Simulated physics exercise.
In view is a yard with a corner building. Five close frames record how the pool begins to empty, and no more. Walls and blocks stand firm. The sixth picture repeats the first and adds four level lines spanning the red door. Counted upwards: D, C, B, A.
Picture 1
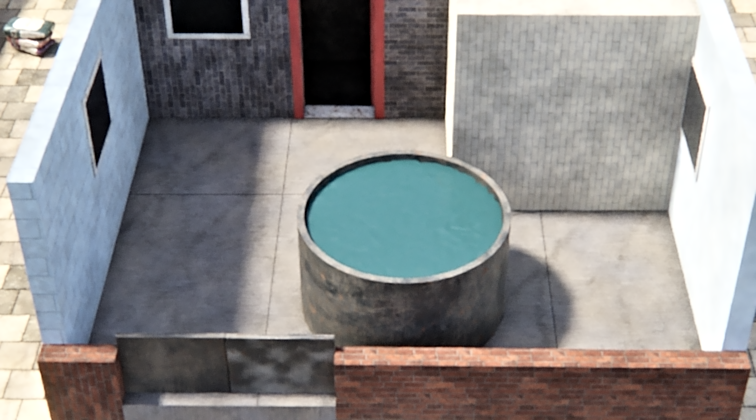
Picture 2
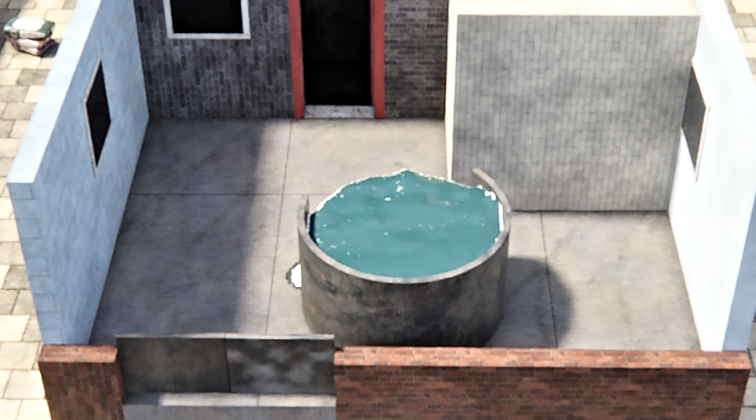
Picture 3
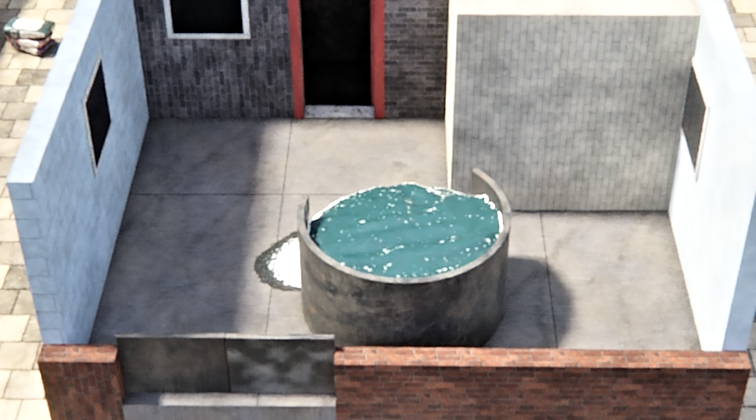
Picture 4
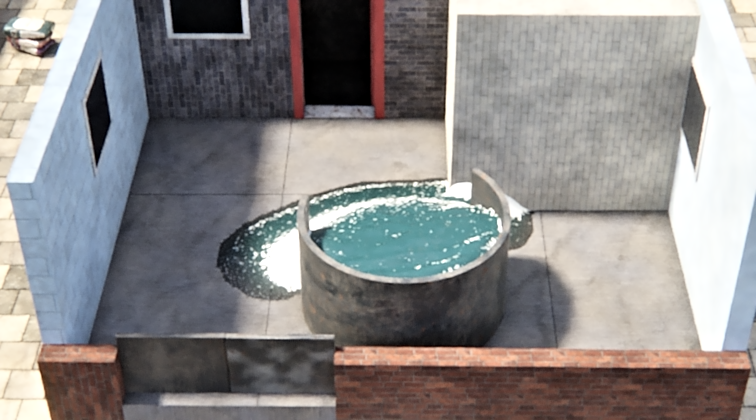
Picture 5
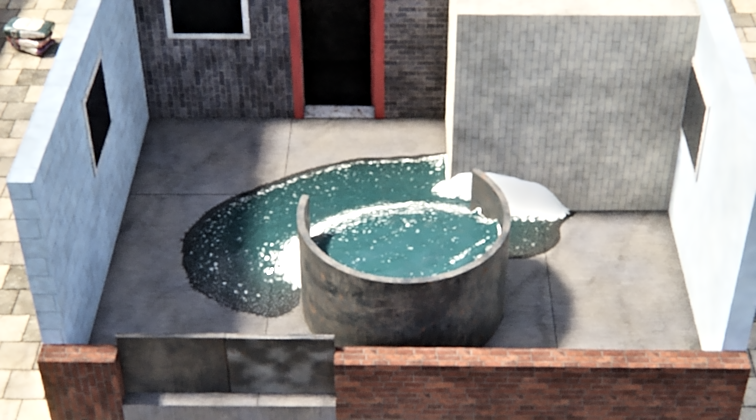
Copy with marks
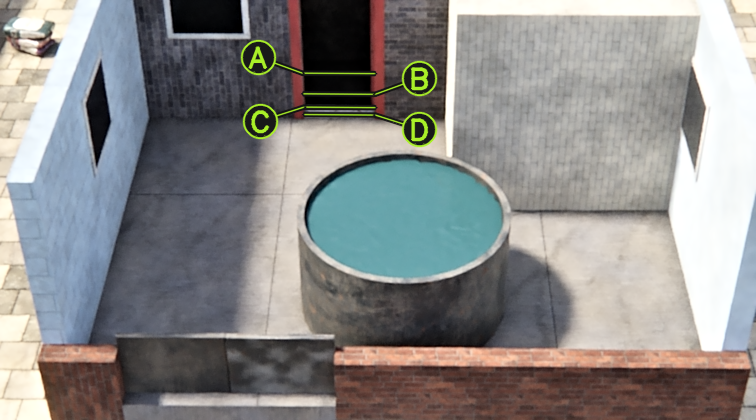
Teal water pouring from a round pool with its back wall gone, spreading in a foamy sheet across a walled concrete yard.
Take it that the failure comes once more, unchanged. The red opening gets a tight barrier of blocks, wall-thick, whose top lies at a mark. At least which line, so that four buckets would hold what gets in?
Use mark A.
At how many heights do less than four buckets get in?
One.
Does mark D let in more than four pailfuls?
Yes, that goes wrong.
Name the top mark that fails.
Here it is mark B.
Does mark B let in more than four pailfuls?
Yes.
On the marked copy, A at (338, 73); B at (339, 94); C at (339, 107); D at (339, 114); from the bottom up D, C, B, A.
For mark A, nothing gets over.
For mark B, about 11 bucketfuls get in.
For mark C, dozens of bucketfuls pour in.
For mark D, dozens of bucketfuls pour in.
